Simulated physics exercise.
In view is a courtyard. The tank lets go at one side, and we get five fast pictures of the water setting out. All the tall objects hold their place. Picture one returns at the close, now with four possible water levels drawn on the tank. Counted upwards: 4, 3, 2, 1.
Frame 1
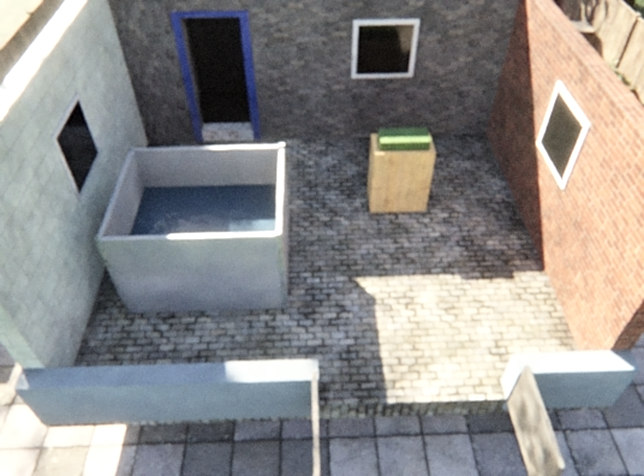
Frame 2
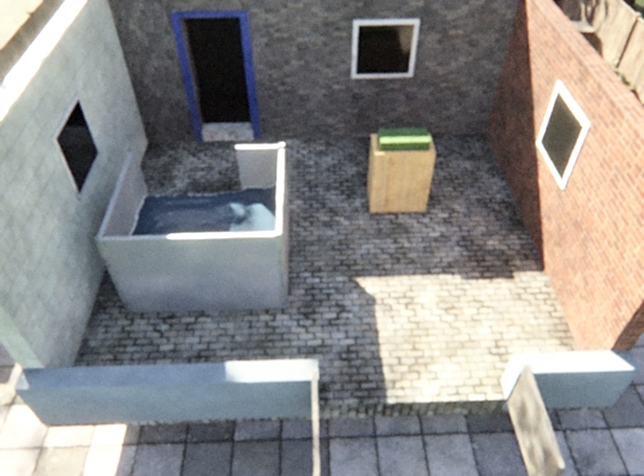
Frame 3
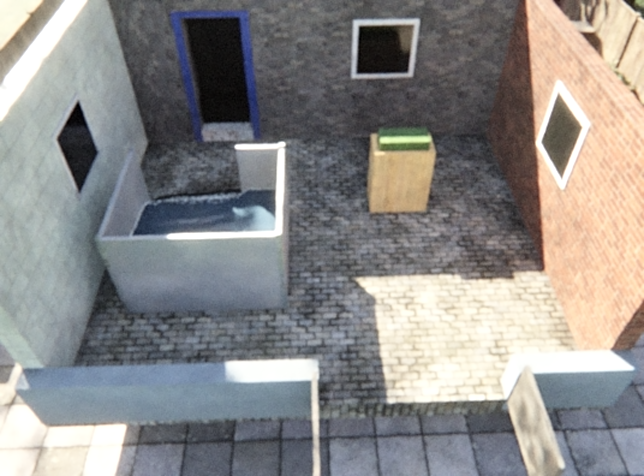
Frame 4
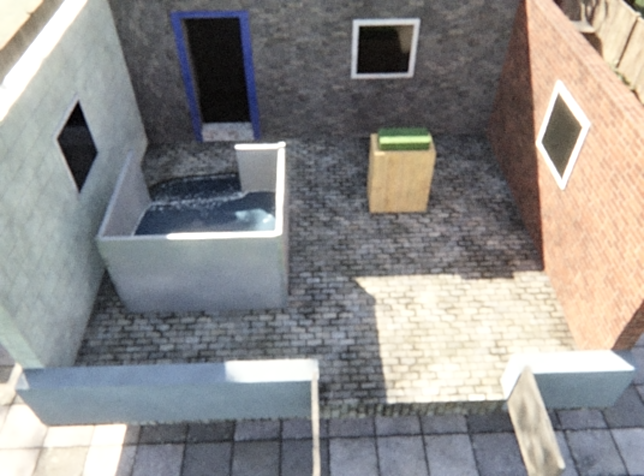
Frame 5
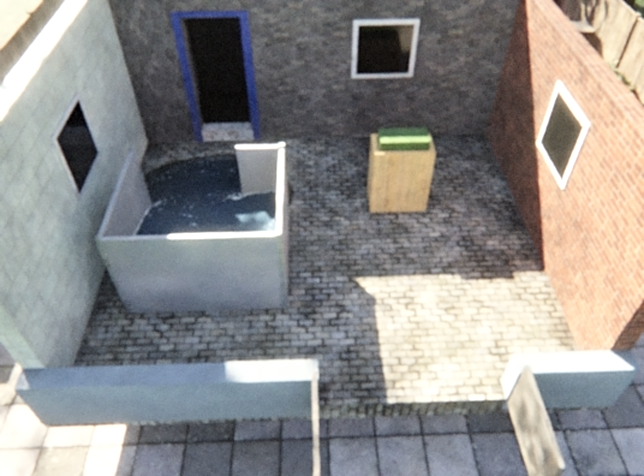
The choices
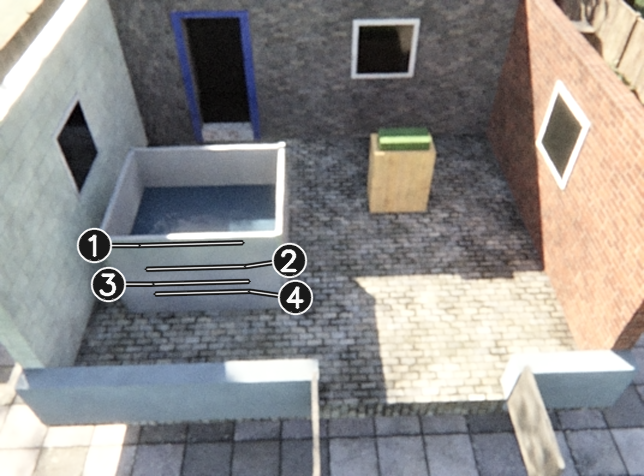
In a courtyard, the tank's back wall opens and water spreads out behind it across the paving.
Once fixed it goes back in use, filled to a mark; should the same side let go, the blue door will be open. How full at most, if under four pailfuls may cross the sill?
I would pick line 4.
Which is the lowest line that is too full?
That would be 3.
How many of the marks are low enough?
One of the four.
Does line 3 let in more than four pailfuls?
Yes.
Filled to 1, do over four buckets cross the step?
Yes, it does.
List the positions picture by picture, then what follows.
In the first frame, water in the tank at rest, its middle at (207, 225); foot of the blue doorway at (229, 141); open gate at (416, 354).
In the second frame, water covers 1 % of the ground, its front hidden from here.
In the third frame, water covers 4 % of the ground, its front hidden from here.
In the fourth frame, water covers 8 % of the ground, its front hidden from here.
In the fifth frame, water covers 13 % of the ground, its front hidden from here.
On the marked copy, 1 at (190, 244); 2 at (196, 267); 3 at (200, 282); 4 at (203, 292); from the bottom up 4, 3, 2, 1.
With 1, dozens of bucketfuls pour in.
With 2, dozens of bucketfuls pour in.
With 3, about 8 bucketfuls get in.
With 4, a splash gets over, under a bucket.
